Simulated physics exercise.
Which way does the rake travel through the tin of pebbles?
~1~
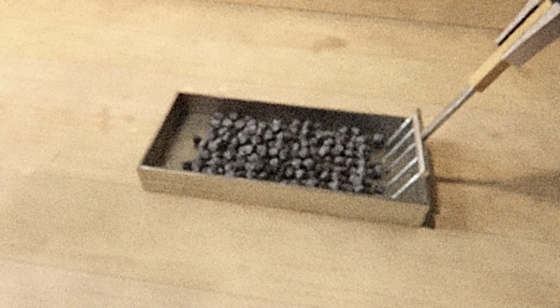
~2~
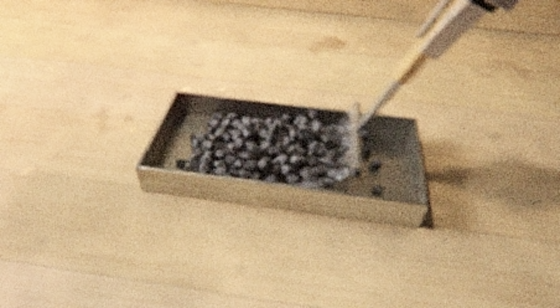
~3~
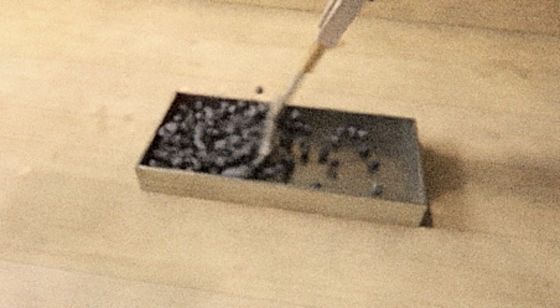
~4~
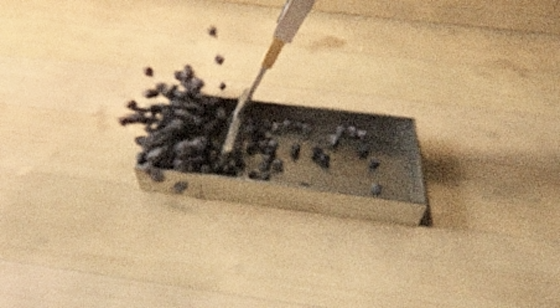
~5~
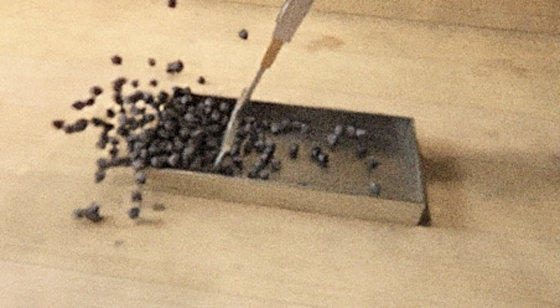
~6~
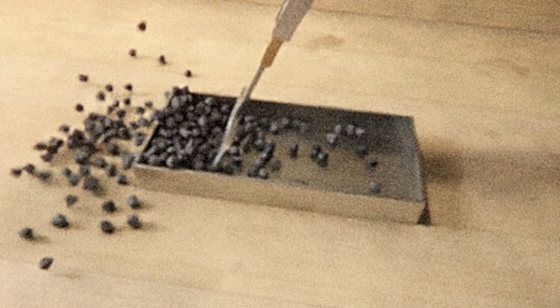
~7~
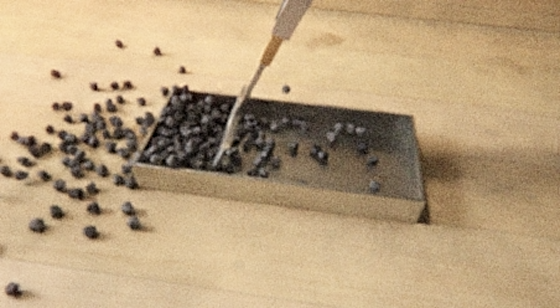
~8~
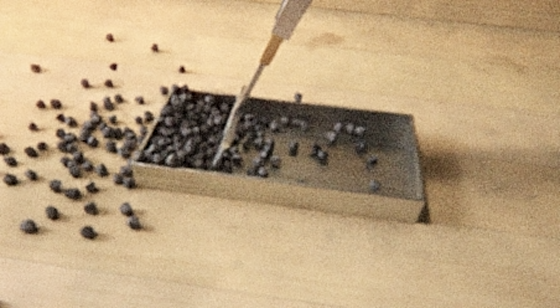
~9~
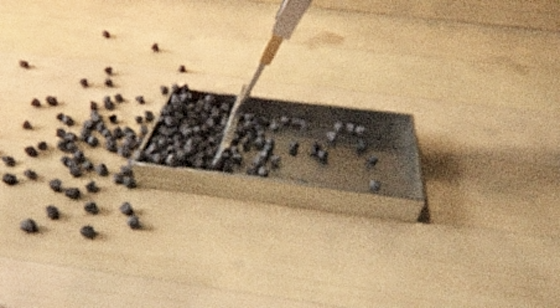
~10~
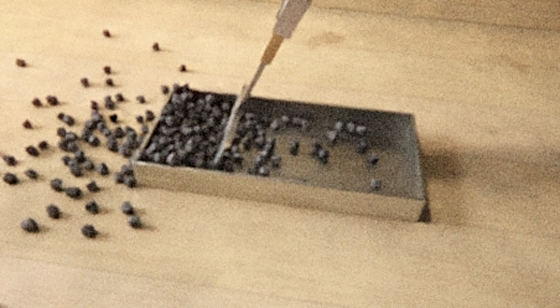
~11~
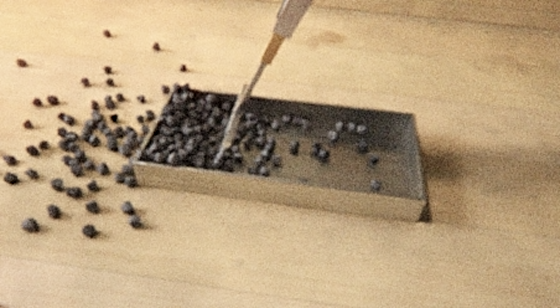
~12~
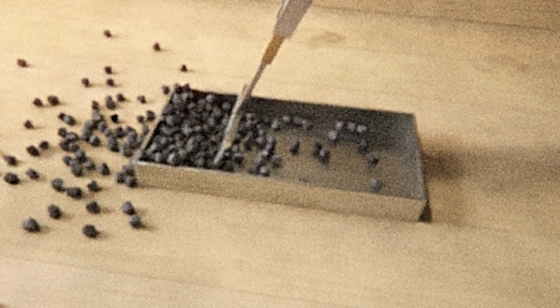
The rake moves to the left, pushing the dark pebbles toward the left end of the tin.
